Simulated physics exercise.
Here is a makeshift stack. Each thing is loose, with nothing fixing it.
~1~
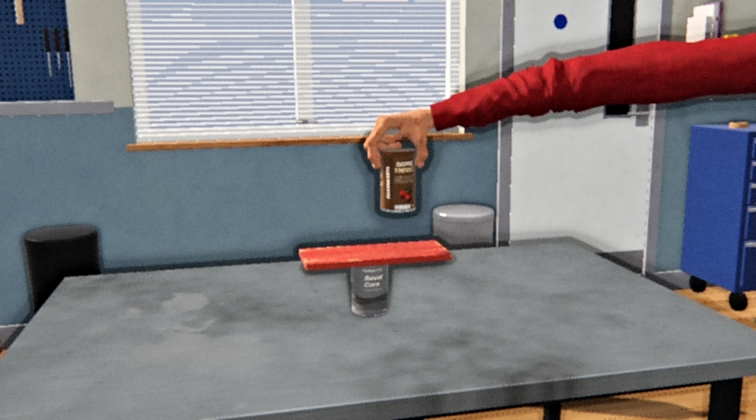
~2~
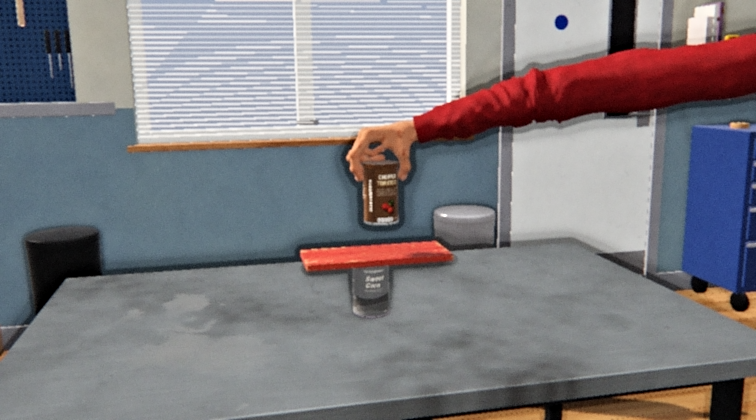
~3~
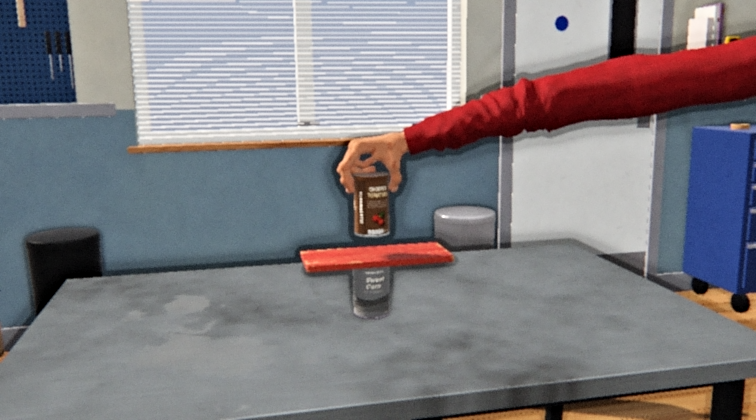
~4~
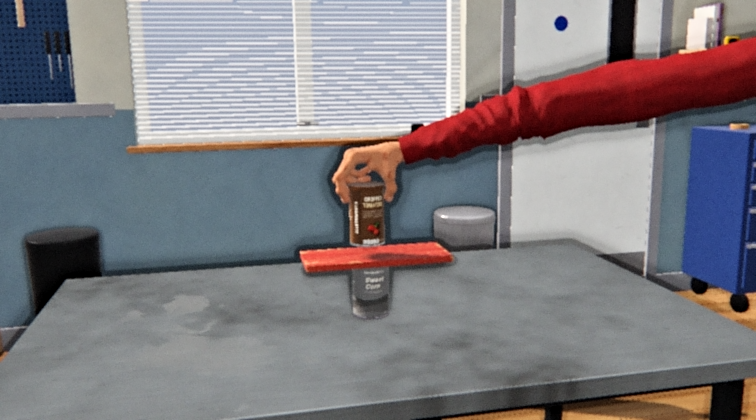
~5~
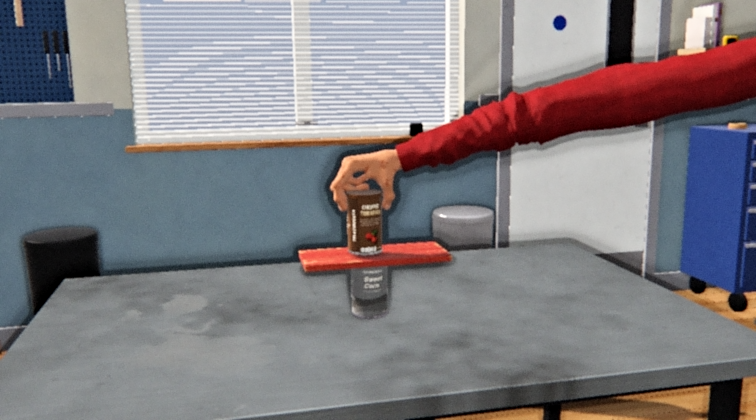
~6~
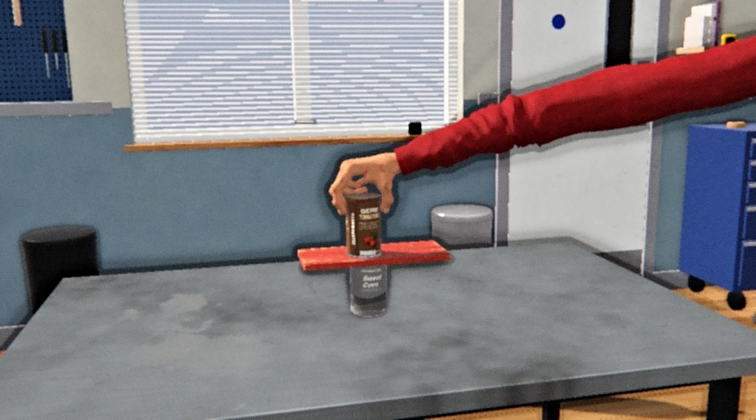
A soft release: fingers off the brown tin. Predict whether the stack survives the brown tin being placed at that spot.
Stays put.
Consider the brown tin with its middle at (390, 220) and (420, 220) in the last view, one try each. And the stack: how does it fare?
Result of try one is that it stays stable, and of try two that it tips over.
Then, 0.20 s on from there, no change.
Then, 0.50 s on from there, brown tin resting near (364, 226).
In the end, all 3 unmoved. At the end, from the last picture's camera, brown tin near (364, 226). The stack holds.
